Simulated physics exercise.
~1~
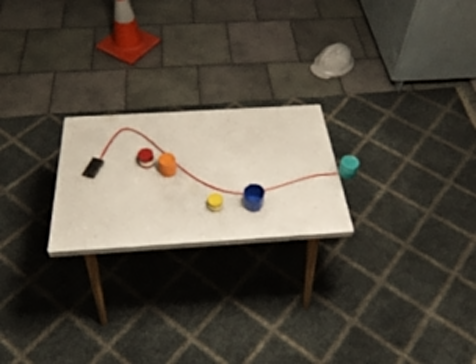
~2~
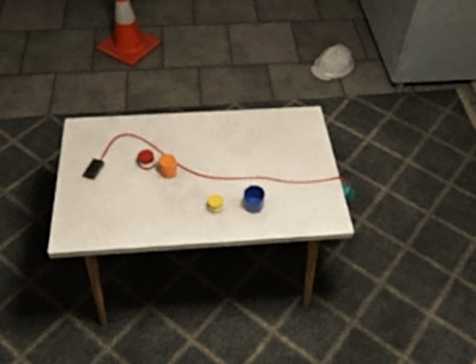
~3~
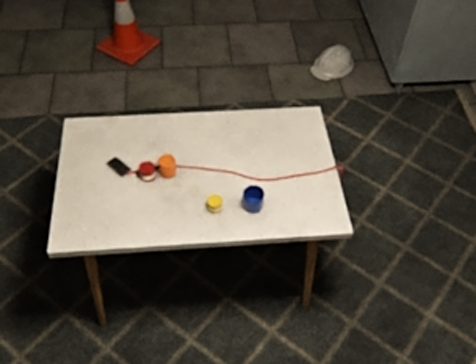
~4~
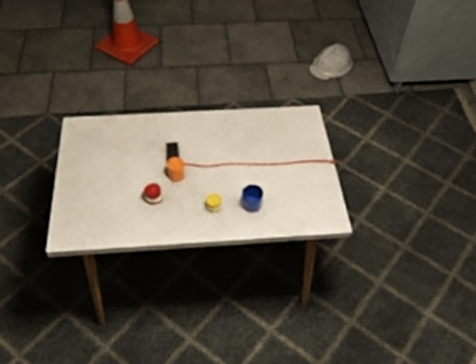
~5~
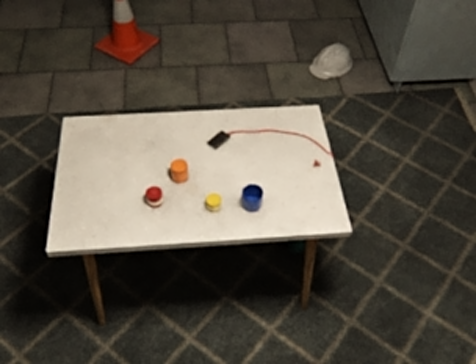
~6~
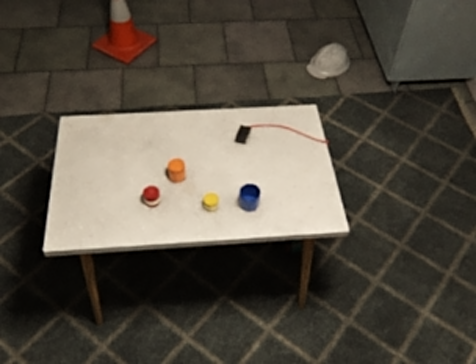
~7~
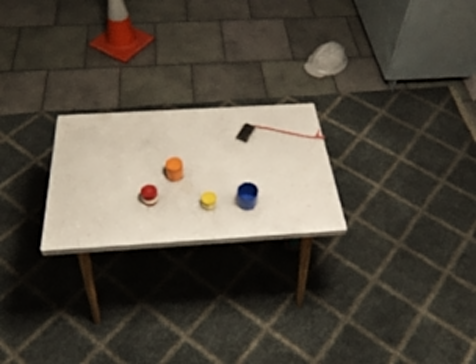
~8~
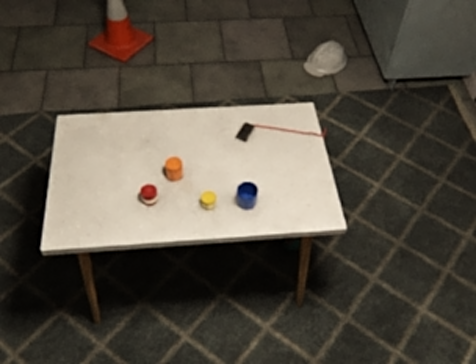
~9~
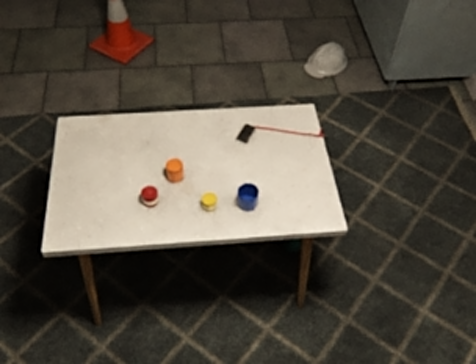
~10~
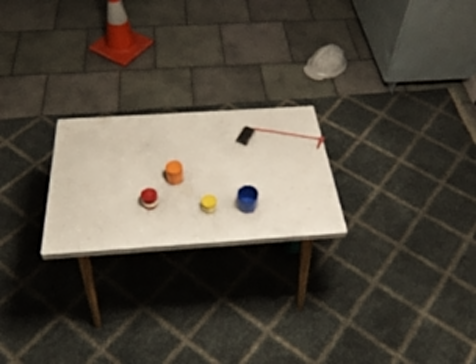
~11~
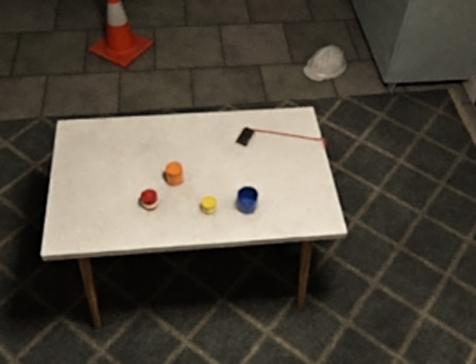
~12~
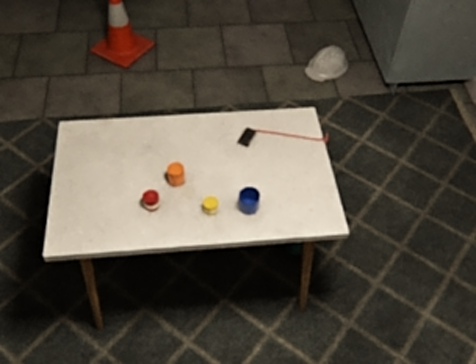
A teal cup-like object dropped off the right edge of a white table, pulling a red cord that dragged a black phone rightward past a shifted red tin and slightly nudged orange tub, until the phone stopped near the back right, still on top.
